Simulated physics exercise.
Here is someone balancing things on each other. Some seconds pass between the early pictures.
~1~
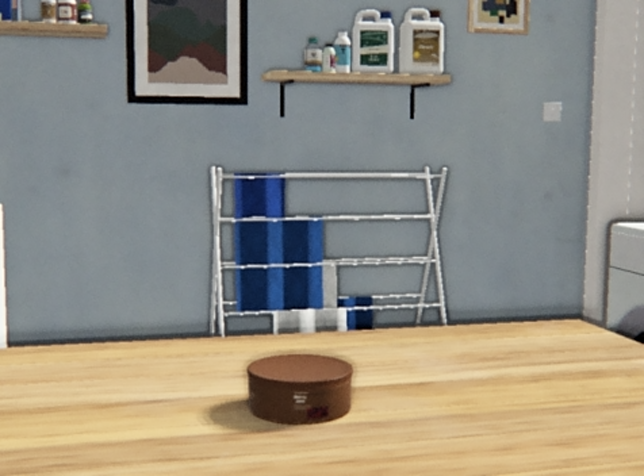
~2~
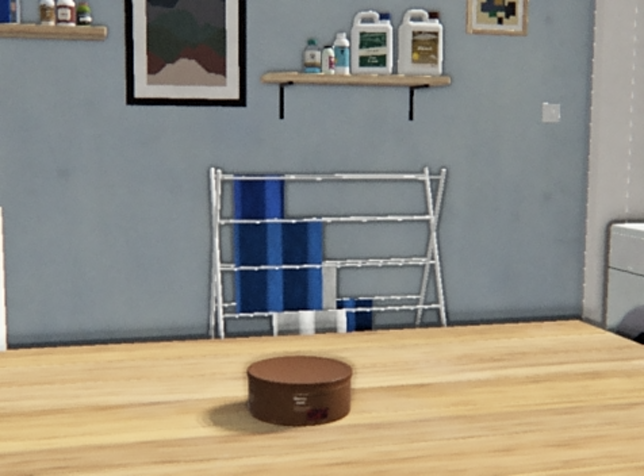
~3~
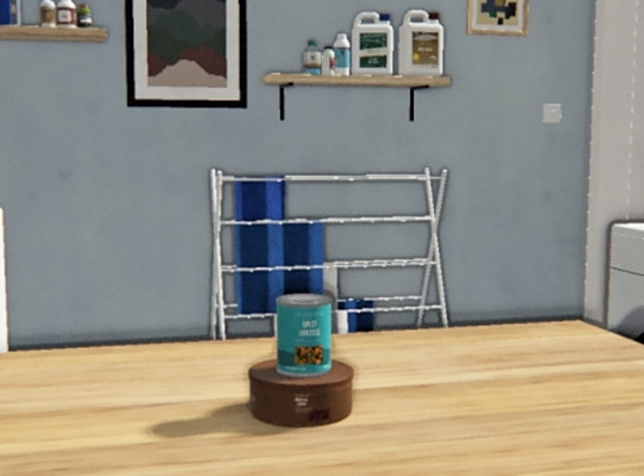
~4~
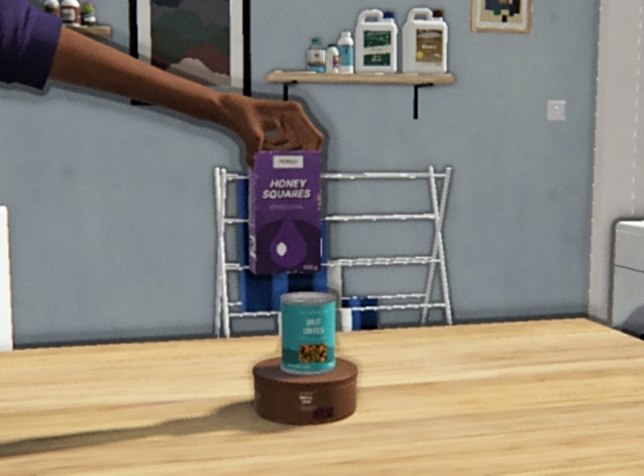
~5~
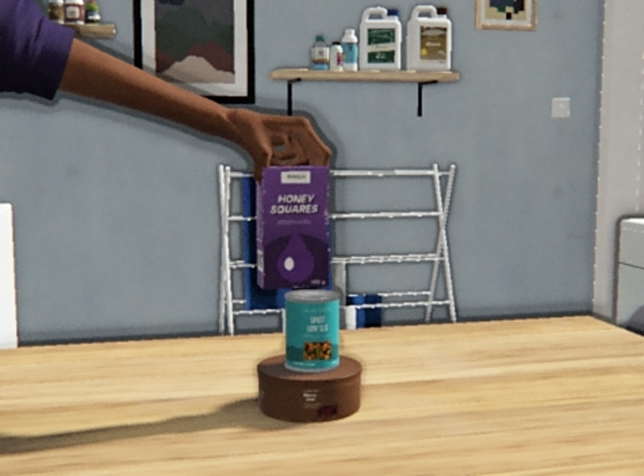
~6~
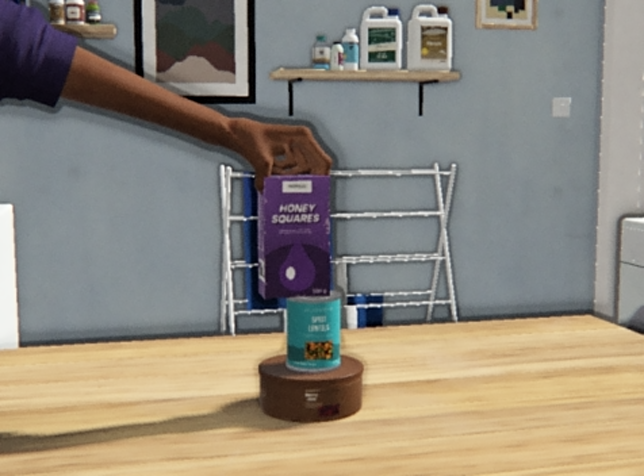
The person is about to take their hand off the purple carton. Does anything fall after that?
Here the pile keeps its balance.
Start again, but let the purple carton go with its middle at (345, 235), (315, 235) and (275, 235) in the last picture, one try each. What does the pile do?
First, it loses its balance; second, it stays up; third, it loses its balance.
Then, 0.50 s on from there, no change.
Then, 1.30 s on from there, purple carton resting near (293, 236).
In the end, all 3 unmoved. At the end, from the last picture's camera, purple carton near (292, 236). The pile stays up.
